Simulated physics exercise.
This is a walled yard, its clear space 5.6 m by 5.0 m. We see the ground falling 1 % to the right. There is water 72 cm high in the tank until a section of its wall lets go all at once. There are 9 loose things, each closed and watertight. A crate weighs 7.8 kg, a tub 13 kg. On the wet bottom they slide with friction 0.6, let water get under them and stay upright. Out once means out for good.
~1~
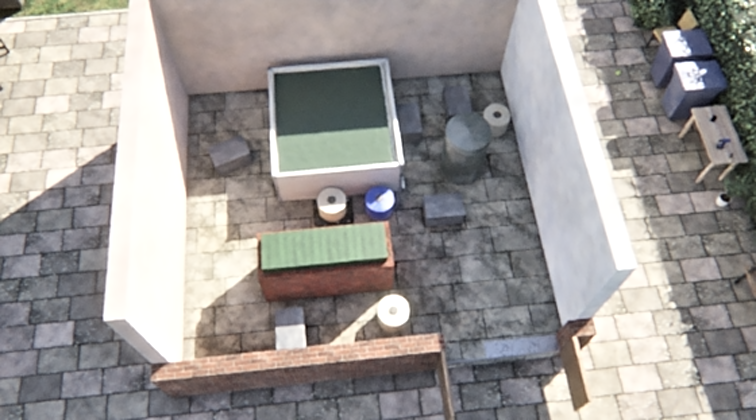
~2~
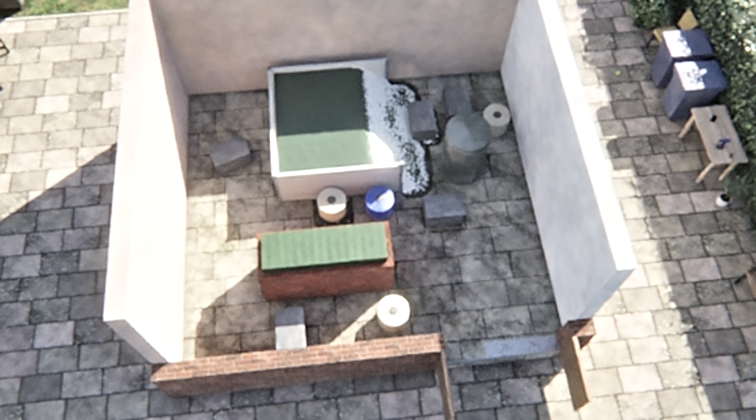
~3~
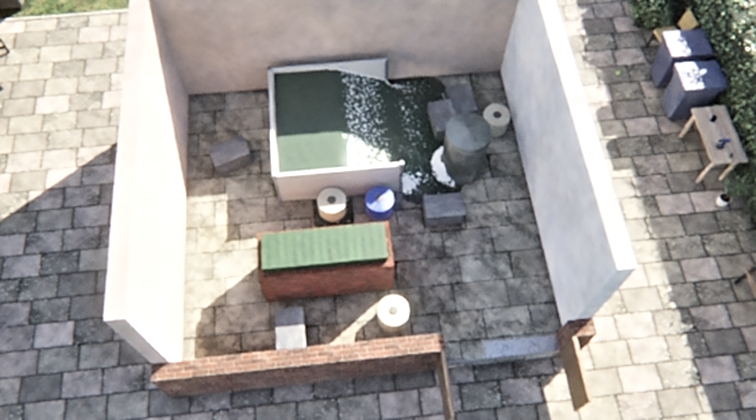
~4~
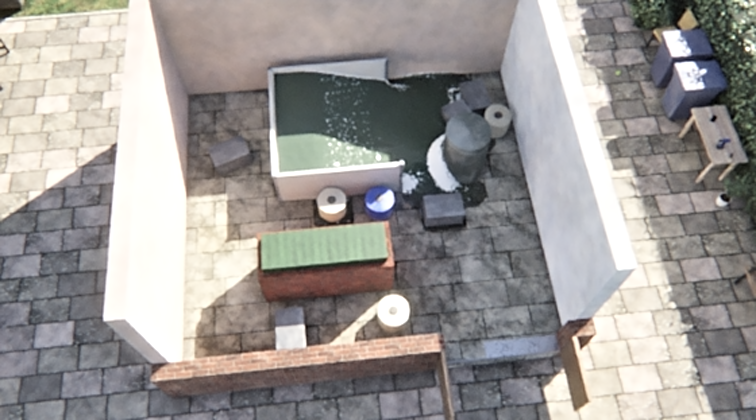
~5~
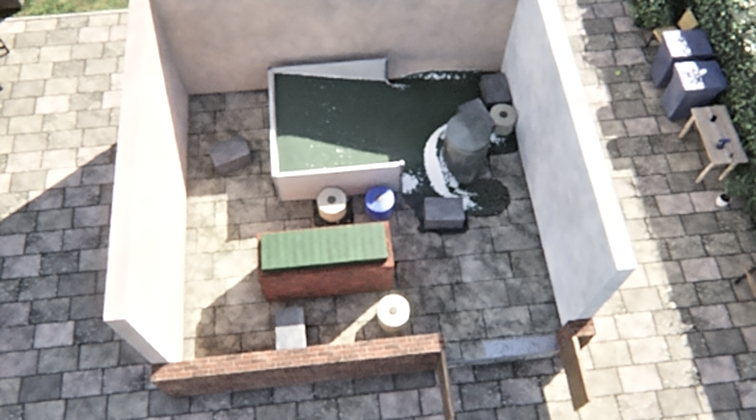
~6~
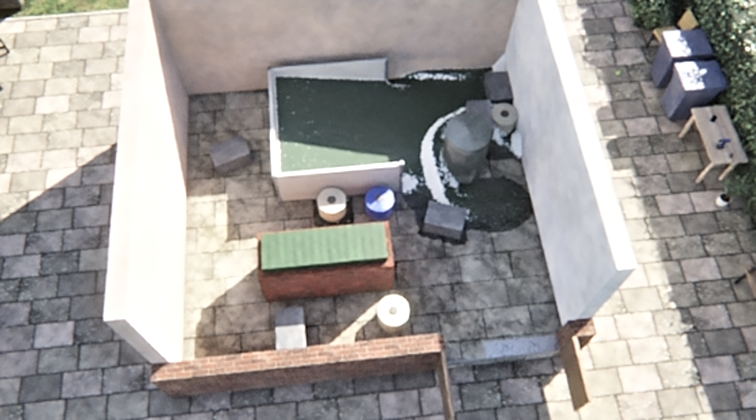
In a walled yard, the right side of a raised tank of dark green water gave way, and the water poured out across the paving to the right, shifting grey blocks and swirling around a grey bin.
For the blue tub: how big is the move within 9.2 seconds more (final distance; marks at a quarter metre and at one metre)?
Prediction - the blue tub does not really move.
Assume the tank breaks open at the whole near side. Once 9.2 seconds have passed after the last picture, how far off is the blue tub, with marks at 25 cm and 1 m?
Well, the blue tub is flushed away.
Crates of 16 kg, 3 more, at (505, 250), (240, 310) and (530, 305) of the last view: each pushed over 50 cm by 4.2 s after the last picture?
Going one by one: Too far, not far enough, too far.
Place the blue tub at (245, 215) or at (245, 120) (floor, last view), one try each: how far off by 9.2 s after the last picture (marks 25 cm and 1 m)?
From the first spot it does not really budge, and from the second it does not really budge.
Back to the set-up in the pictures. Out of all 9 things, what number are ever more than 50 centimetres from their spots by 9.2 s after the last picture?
3.
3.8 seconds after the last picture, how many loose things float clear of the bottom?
At that point I count 4.
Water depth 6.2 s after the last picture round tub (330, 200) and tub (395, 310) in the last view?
Roughly 2 and 4 cm.
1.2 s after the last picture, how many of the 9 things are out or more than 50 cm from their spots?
Count then: 3.
Then, 1.2 s after the last picture the blue tub is near (379, 199), 0.0 m from its start, aground; 0 of 9 are out; 3 afloat.
Then, 3.8 s after the last picture the blue tub is near (379, 199), 0.0 m from its start, aground; 0 of 9 are out; 4 afloat.
Then, 6.2 s after the last picture the blue tub is near (379, 199), 0.0 m from its start, aground; 0 of 9 are out; 4 afloat.
Then, 9.2 s after the last picture the blue tub is near (379, 199), 0.0 m from its start, aground; 0 of 9 are out; 5 afloat.
